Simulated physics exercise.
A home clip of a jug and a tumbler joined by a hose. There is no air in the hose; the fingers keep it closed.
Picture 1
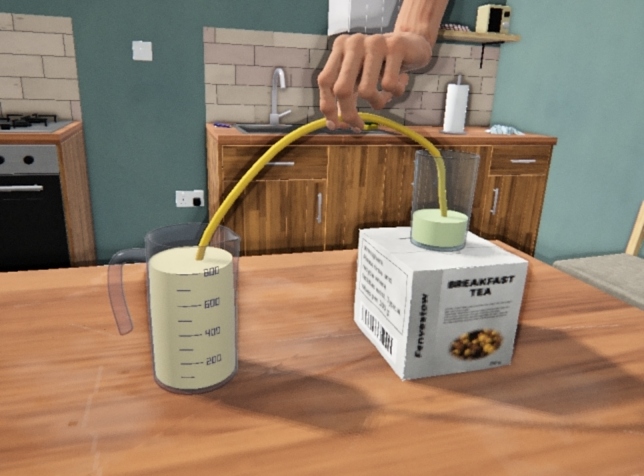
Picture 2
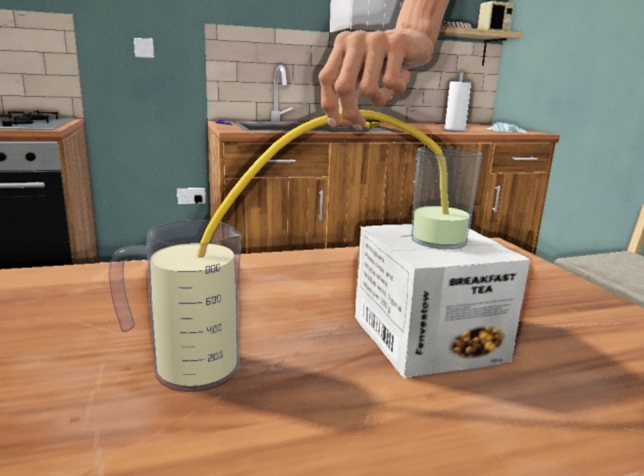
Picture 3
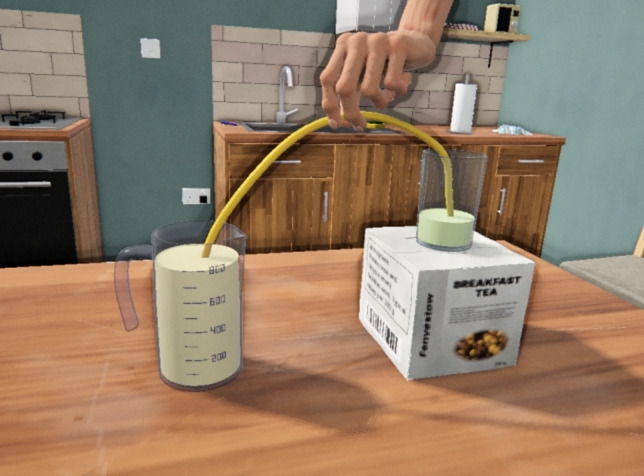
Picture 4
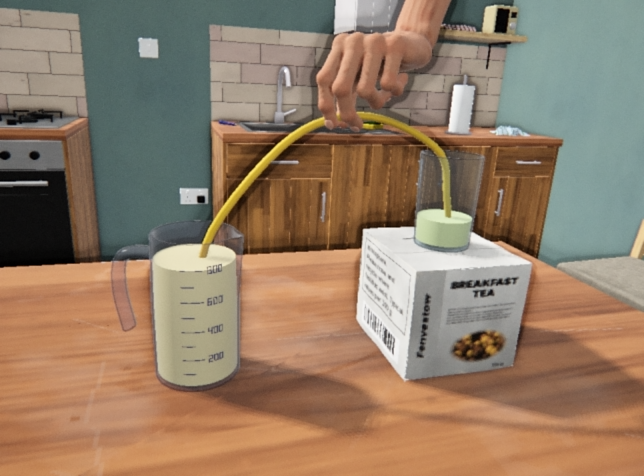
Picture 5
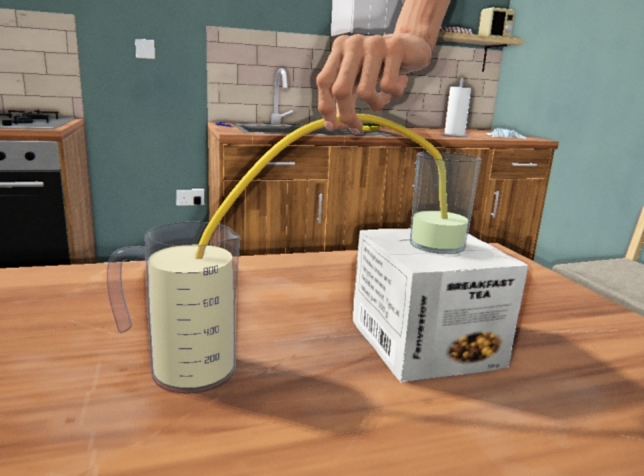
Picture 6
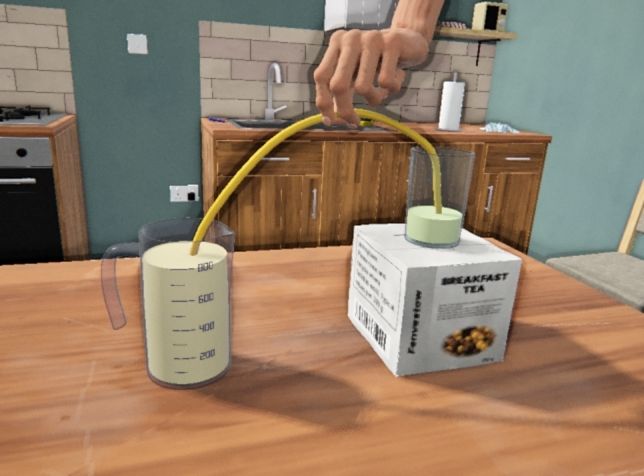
At first, a hand pinches a yellow hose arching from a jug of pale liquid on a wooden table, at left, to a small tumbler on a breakfast tea box, at right. The view shifts slightly right and back left, while the fingers stay closed and both liquid levels look unchanged.
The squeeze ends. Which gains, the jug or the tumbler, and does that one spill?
Flow is into the left one, and the taker stays below its rim.
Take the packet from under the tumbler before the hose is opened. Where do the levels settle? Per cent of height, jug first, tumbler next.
Roughly 60 per cent, then 90 per cent.
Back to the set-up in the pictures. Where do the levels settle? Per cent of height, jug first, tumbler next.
Roughly 85 per cent, then 15 per cent.
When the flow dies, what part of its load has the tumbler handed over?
Close to 50 %.
Next, the jug is about three quarters full; the tumbler is about a quarter full.
After that, the jug is nearly full; the tumbler is nearly empty.
Finally, the jug is nearly full; the tumbler is nearly empty.
